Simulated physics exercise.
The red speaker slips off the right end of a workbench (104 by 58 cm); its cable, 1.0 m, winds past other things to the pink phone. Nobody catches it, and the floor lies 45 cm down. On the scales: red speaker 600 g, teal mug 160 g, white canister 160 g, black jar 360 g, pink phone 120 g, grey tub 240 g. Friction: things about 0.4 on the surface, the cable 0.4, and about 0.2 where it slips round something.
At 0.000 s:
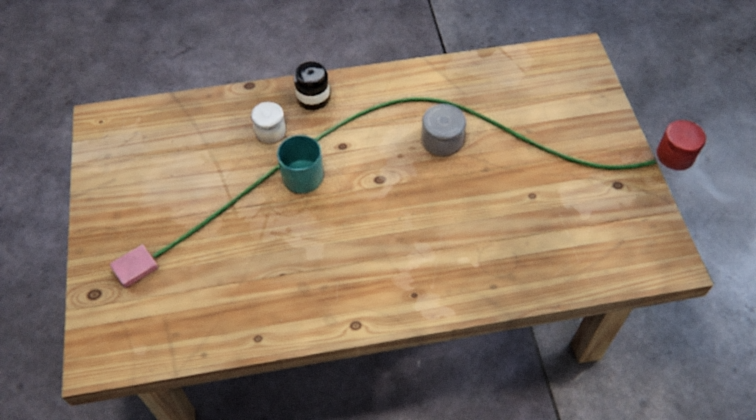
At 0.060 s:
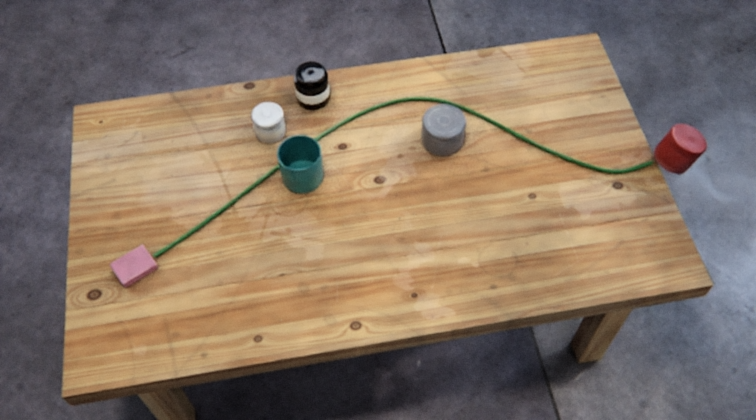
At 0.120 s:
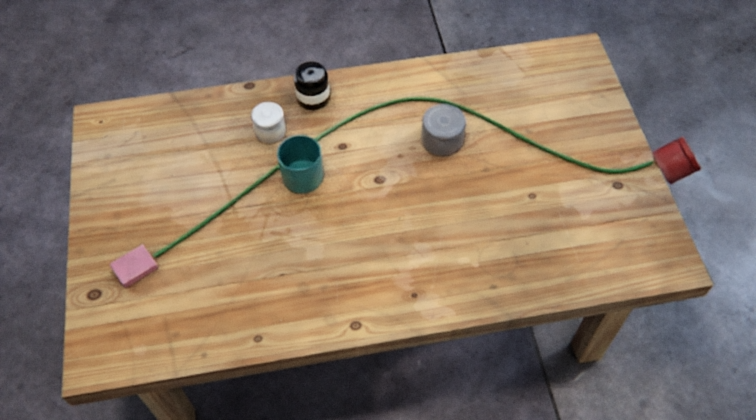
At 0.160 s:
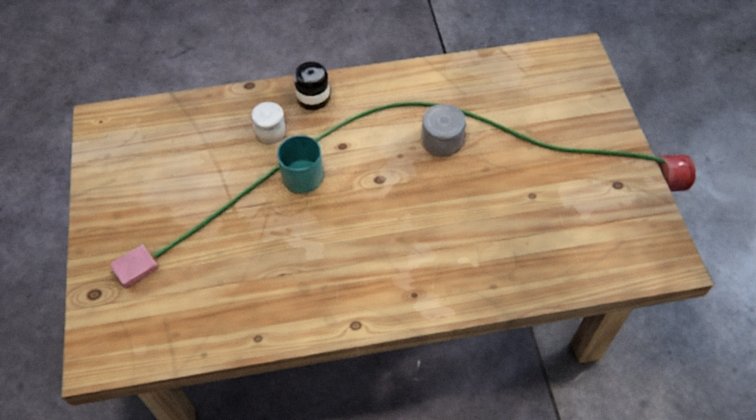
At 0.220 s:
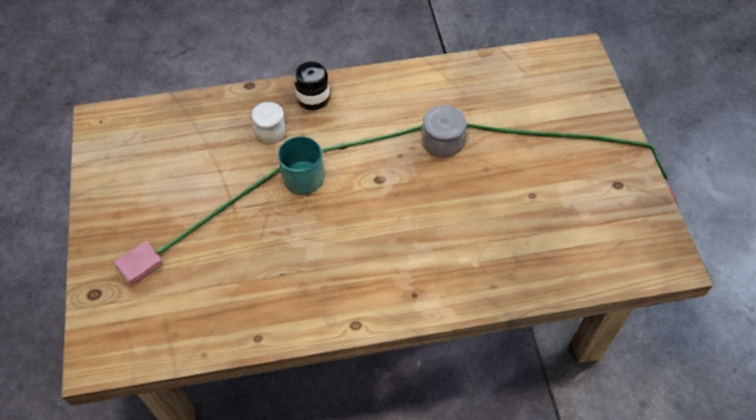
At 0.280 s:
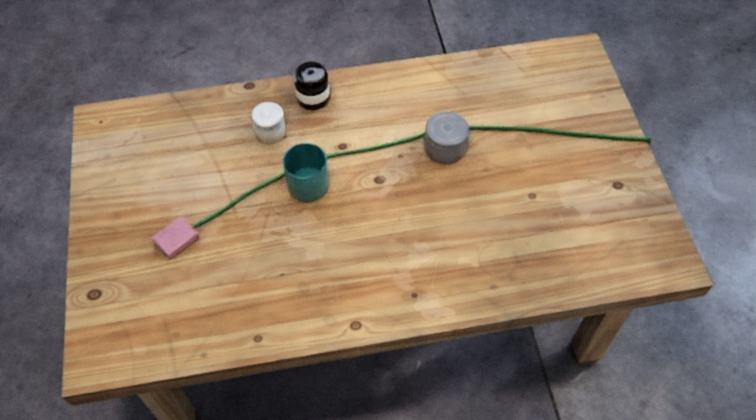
A red speaker tipped off the right edge of a wooden table and dropped out of sight, pulling its green cable straight against the grey tub and teal mug and dragging the pink phone rightward.
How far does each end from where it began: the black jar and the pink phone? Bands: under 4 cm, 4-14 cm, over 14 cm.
In order: The black jar barely shifts; the pink phone reaches the top band.
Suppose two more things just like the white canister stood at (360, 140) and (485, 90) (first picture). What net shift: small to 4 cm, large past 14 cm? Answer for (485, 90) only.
There: Small.
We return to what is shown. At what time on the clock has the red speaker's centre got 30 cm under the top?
About: 0.36 s.
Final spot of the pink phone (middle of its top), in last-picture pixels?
Near (371, 104).
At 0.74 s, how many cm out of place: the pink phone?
Pink phone 50 cm.
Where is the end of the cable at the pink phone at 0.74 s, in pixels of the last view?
At about (389, 105).
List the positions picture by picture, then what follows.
In the first frame, shows, black jar (310, 72); pink phone (133, 264); cable runs through (603, 166) (497, 124) (394, 102) (209, 219).
In the second frame, shows, red speaker (686, 138); cable runs through (602, 170) (394, 102) (209, 219).
In the third frame, shows, red speaker (676, 161); cable runs through (602, 170) (394, 102) (209, 219).
In the fourth frame, shows, red speaker (670, 174); cable runs through (612, 153) (396, 105) (209, 219).
In the fifth frame, shows, pink phone (137, 261); red speaker (655, 198); cable runs through (651, 147) (213, 214).
In the sixth frame, shows, black jar (310, 72); pink phone (174, 235); cable runs through (577, 134) (355, 151) (248, 193).
At 0.5 s, the cable's tail end at (340, 135); pink phone 40 cm off its start, red speaker over the edge, teal mug 4 cm off its start.
At 0.7 s, the cable's tail end at (389, 105); pink phone 52 cm off its start, red speaker over the edge, teal mug 4 cm off its start.
At 1.0 s, the cable's tail end at (389, 105); pink phone 52 cm off its start at (371, 104), red speaker over the edge, teal mug 4 cm off its start at (310, 166).
At 1.2 s, the cable's tail end at (389, 105); pink phone 52 cm off its start, red speaker over the edge, teal mug 4 cm off its start.
At 2.4 s, the cable's tail end at (389, 105); pink phone 52 cm off its start at (371, 104), black jar 0 cm off its start at (310, 72), red speaker over the edge, teal mug 4 cm off its start at (310, 166).
